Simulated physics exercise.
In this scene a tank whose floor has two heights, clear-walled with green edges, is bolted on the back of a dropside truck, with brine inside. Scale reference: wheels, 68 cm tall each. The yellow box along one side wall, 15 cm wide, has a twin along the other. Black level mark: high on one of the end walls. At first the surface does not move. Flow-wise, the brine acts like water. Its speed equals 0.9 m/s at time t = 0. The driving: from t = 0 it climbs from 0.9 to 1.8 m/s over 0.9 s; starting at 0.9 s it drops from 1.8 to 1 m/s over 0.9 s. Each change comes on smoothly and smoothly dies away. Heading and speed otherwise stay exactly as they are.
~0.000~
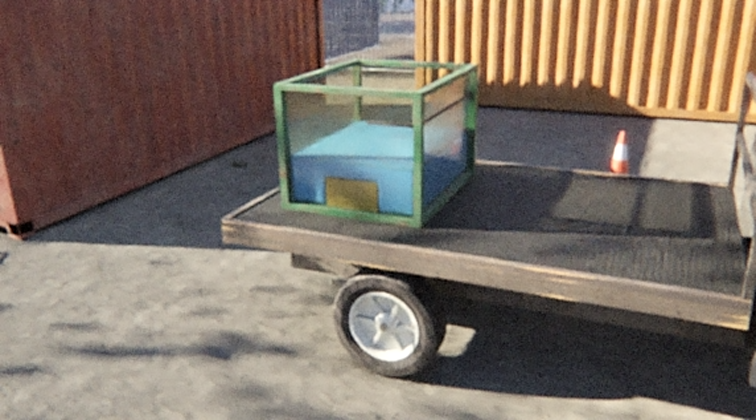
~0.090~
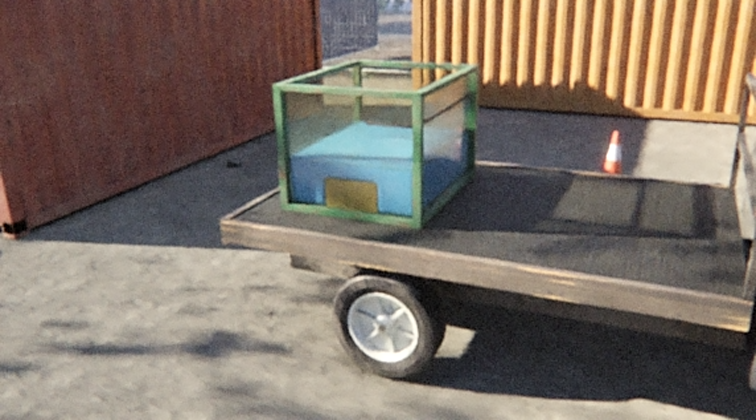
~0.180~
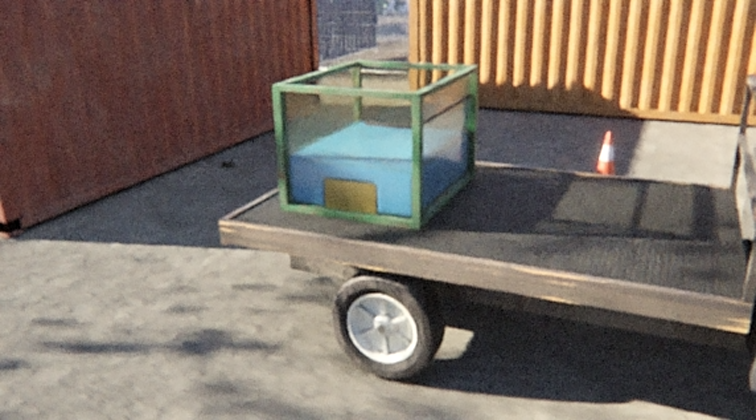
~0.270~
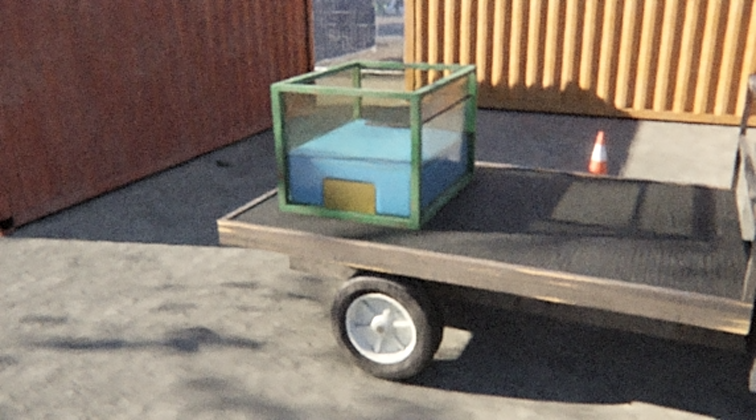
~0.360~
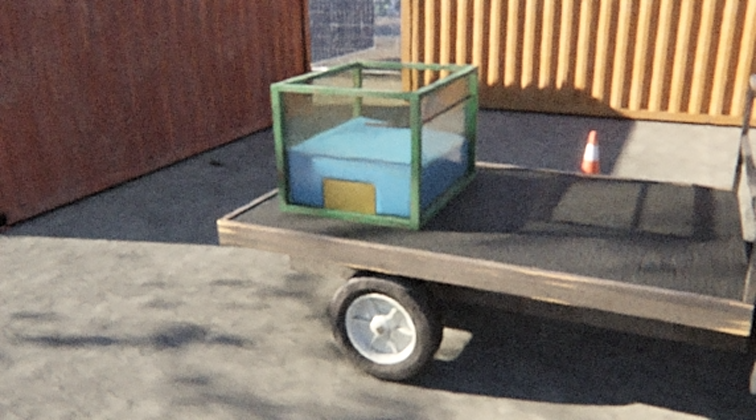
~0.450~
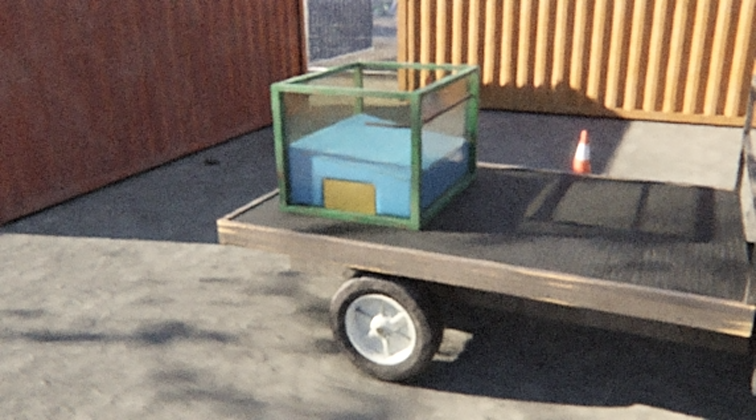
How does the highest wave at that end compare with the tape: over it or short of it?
Looks like the level peaks beneath it.
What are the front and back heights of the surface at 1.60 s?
Level: ~ 40 cm in front; 18 cm behind.
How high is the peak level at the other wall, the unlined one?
About 59 cm.
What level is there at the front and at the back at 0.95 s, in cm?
The front stands at 24 cm and the back at 34 cm.
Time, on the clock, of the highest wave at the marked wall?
Close to the 1.4 s mark.
Then, 0.95 s in, it stands 34 cm high behind and 24 cm in front; all of it is still inside.
Then, 1.60 s in, it stands 18 cm high behind and 40 cm in front; all of it is still inside.
Then, 2.30 s in, it stands 42 cm high behind and 24 cm in front; all of it is still inside.
Then, 4.78 s in, the waves are smaller; the highest at the front wall was 50 cm, at 1.35 s, against a line at 56 cm.
